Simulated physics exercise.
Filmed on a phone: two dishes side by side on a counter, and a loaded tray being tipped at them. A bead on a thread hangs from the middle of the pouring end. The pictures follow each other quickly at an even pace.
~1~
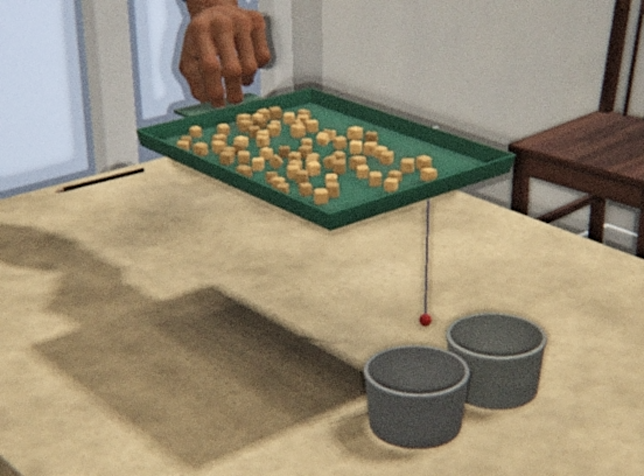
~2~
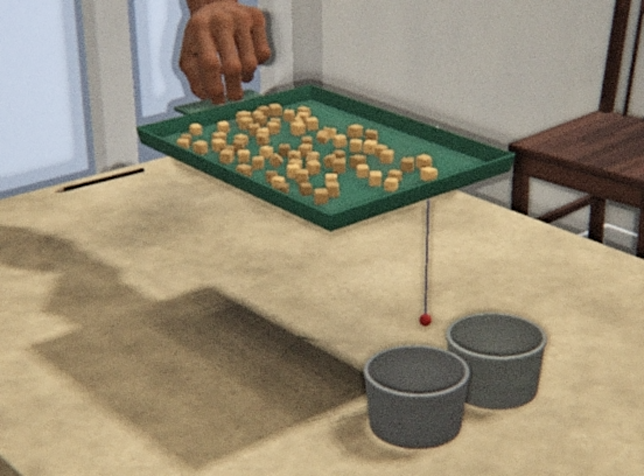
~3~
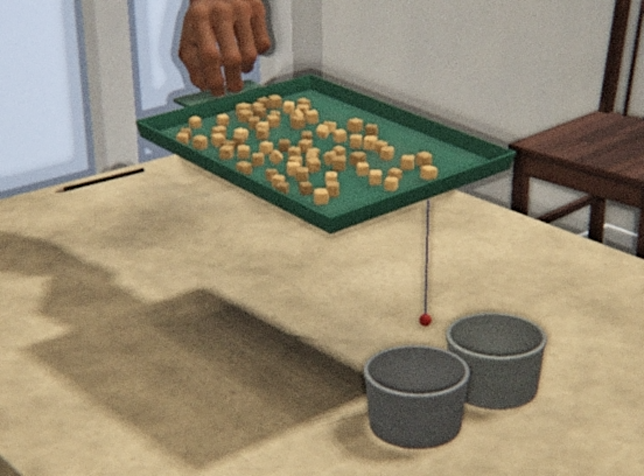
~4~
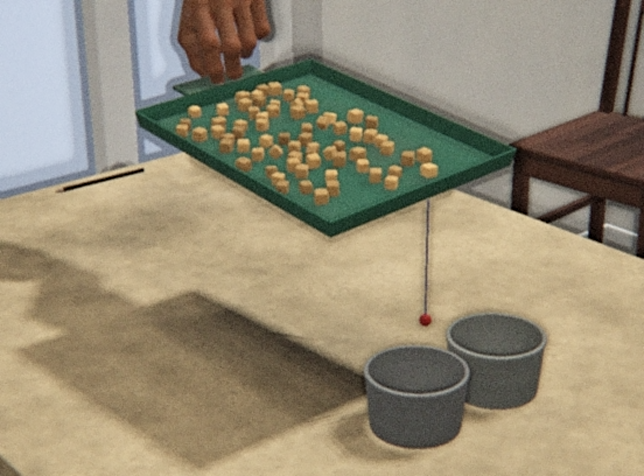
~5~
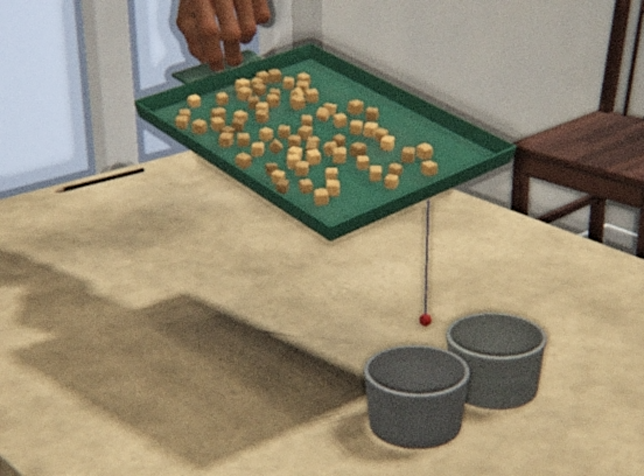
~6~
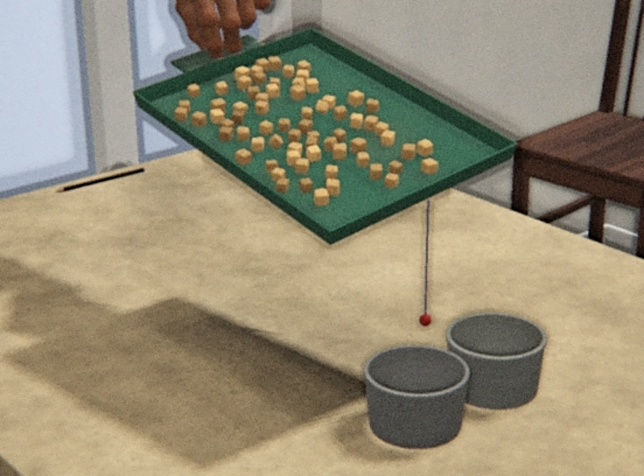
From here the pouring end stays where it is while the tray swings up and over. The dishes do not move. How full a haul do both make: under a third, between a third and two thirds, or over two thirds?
Together they catch under a third.
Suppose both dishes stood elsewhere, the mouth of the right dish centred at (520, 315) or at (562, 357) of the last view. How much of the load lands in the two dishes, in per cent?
Near 0 % and 0 %.
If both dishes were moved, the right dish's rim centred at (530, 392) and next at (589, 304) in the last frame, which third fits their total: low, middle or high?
First under a third, then under a third.
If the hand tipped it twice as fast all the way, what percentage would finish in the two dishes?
Roughly 20 in a hundred.
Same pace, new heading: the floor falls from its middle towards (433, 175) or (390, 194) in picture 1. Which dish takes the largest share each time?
The first try: The right dish. The second: The left one.
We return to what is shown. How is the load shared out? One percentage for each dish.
Left dish: 20 %, right dish: 0 %.
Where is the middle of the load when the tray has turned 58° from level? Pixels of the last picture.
Around (328, 204).
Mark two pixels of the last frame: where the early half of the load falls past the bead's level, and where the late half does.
The first part at (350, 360); the rest at (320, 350).
Shortly afterwards, tray tipped steeply; the bulk on the tray; only a few outside both; a little in the air.
Next, tray tipped right over; the bulk on the tray; a little in the left dish; a little outside both; only a few in the air.
Some moments later, tray tipped past a quarter turn; near a quarter in the left dish; the bulk outside both.
In the end, tray tipped past a quarter turn; near a quarter in the left dish; none at all in the right dish; the bulk outside both.
